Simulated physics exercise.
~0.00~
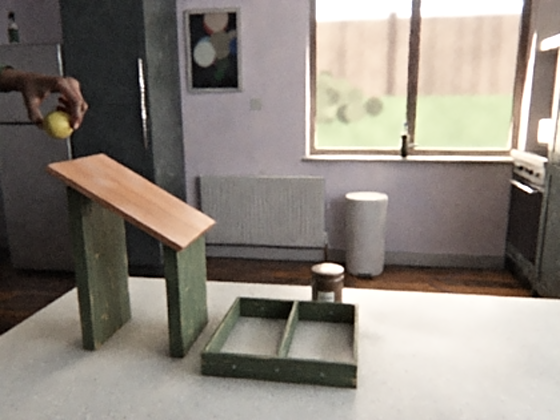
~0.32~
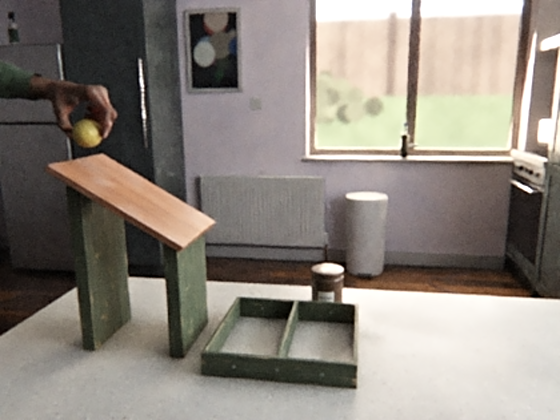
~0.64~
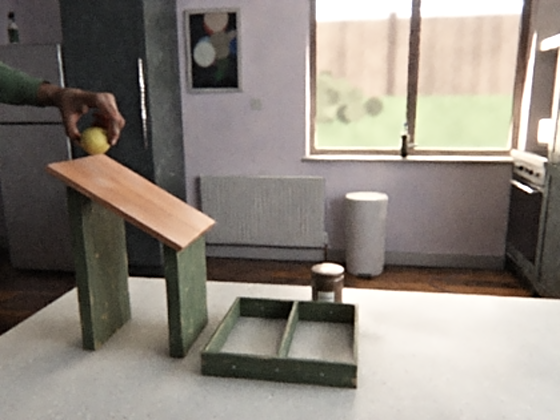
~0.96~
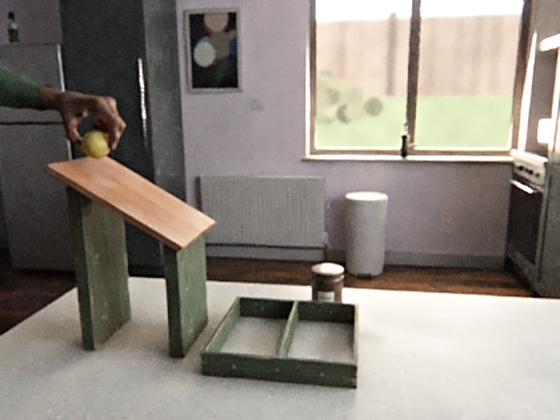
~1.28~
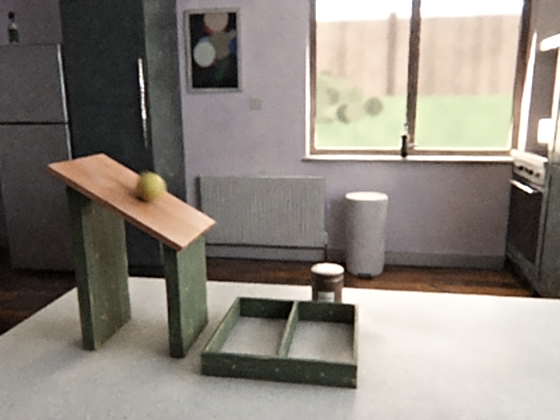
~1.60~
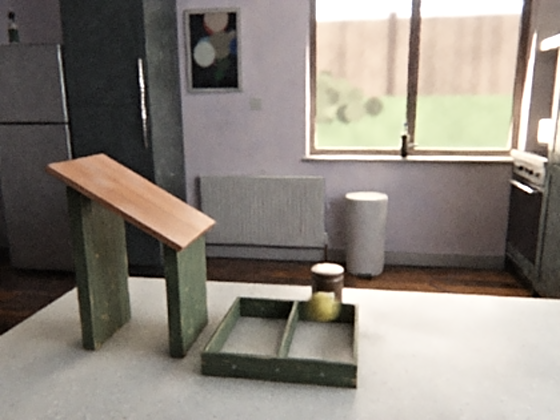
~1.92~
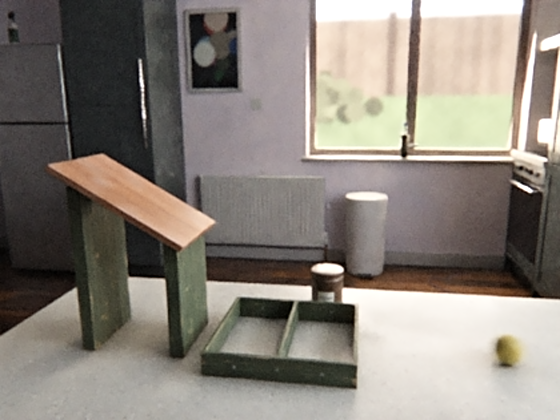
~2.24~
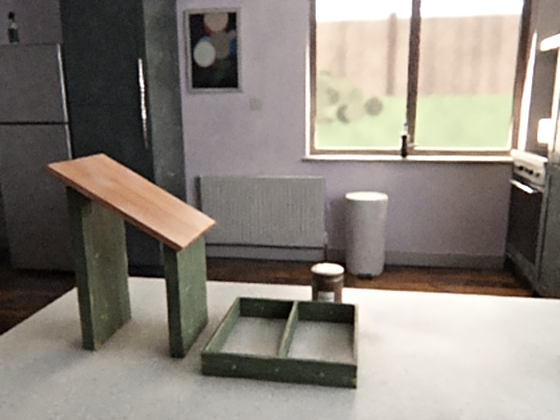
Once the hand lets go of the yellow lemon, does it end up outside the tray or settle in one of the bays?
The yellow lemon ends up outside the tray, going past both bays and on to the right along the table.
